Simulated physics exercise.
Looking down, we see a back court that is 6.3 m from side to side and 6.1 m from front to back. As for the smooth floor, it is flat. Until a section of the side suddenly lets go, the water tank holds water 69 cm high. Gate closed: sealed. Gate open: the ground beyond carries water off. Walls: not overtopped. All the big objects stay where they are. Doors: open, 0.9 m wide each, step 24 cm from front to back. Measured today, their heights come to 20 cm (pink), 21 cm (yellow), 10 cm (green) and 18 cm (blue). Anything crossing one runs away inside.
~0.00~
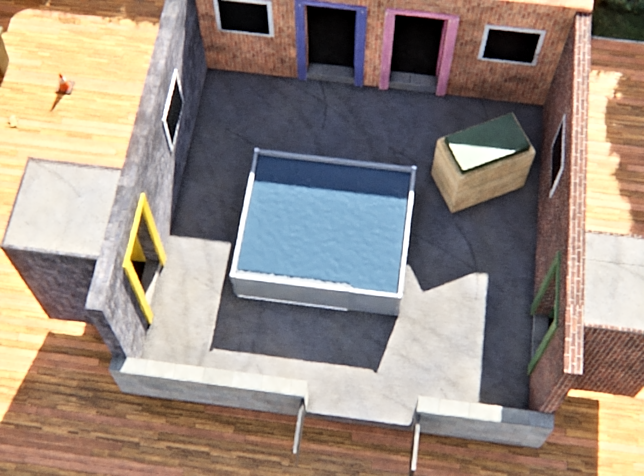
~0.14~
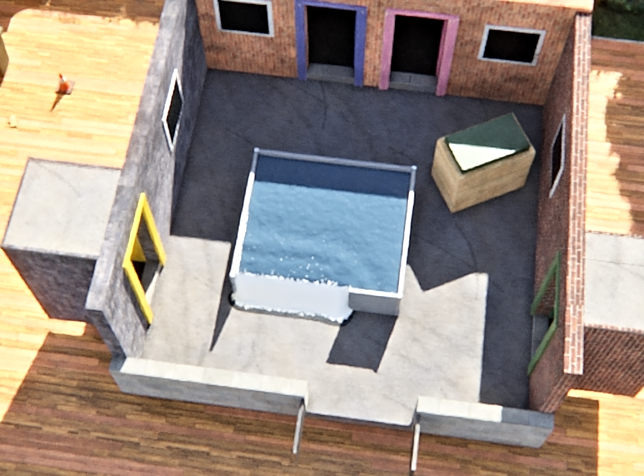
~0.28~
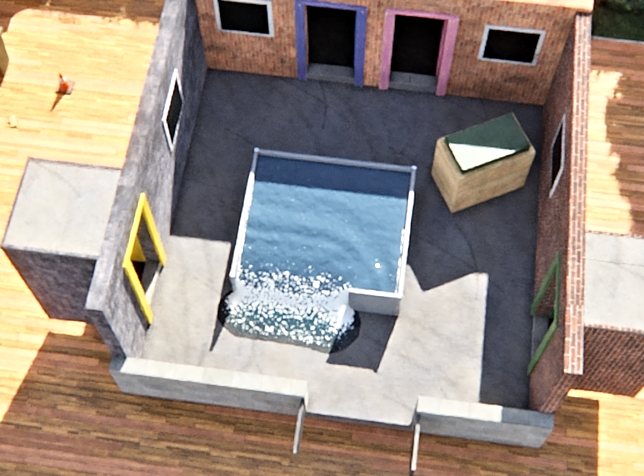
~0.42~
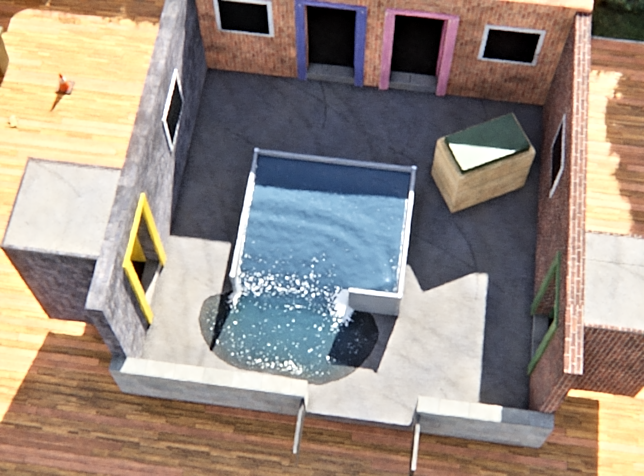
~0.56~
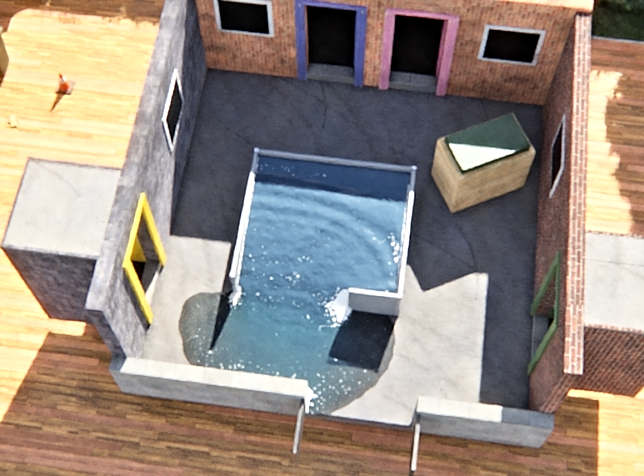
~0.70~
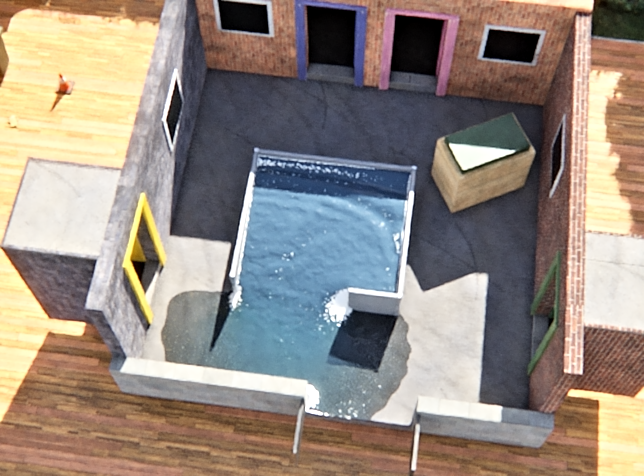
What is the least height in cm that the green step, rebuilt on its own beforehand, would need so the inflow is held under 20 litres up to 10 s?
Around 7.5 cm would be enough.
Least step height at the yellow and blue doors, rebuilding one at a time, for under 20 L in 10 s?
You'd want about 20 centimetres at yellow and about 8.5 centimetres at blue.
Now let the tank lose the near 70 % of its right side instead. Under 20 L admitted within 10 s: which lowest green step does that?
I'd say close to 34 cm.
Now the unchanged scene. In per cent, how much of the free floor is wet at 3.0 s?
Wet: Close to 50 %.
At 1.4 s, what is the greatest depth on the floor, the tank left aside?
Max depth: About 52 cm.
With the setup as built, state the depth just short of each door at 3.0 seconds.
Depths in cm: Pink 0, yellow 26, green 1, blue 0.
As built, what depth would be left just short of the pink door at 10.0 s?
About 9.0 centimetres deep.
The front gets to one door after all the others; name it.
Final door: Pink.
After 1.4 s water covers 20 % of the floor, deepest (52 cm) near (259, 390); it has not reached the green door.
After 3.0 s water covers 50 % of the floor, deepest (44 cm) near (138, 374); it has not reached the green door.
After 10.0 s water covers 95 % of the floor, deepest (18 cm) near (534, 119); 7 cm at the green door, 5 litres in over its 10 cm step.
At the green door as built, the water arrived by 3.2 s and peaked near 12 cm at 4.0 s.
Run again over the same 10 s with other heights there, 30 litres in over 6.5 cm, 8 litres over 9 cm. The limit of 20 litres is kept from about 7.5 cm up.
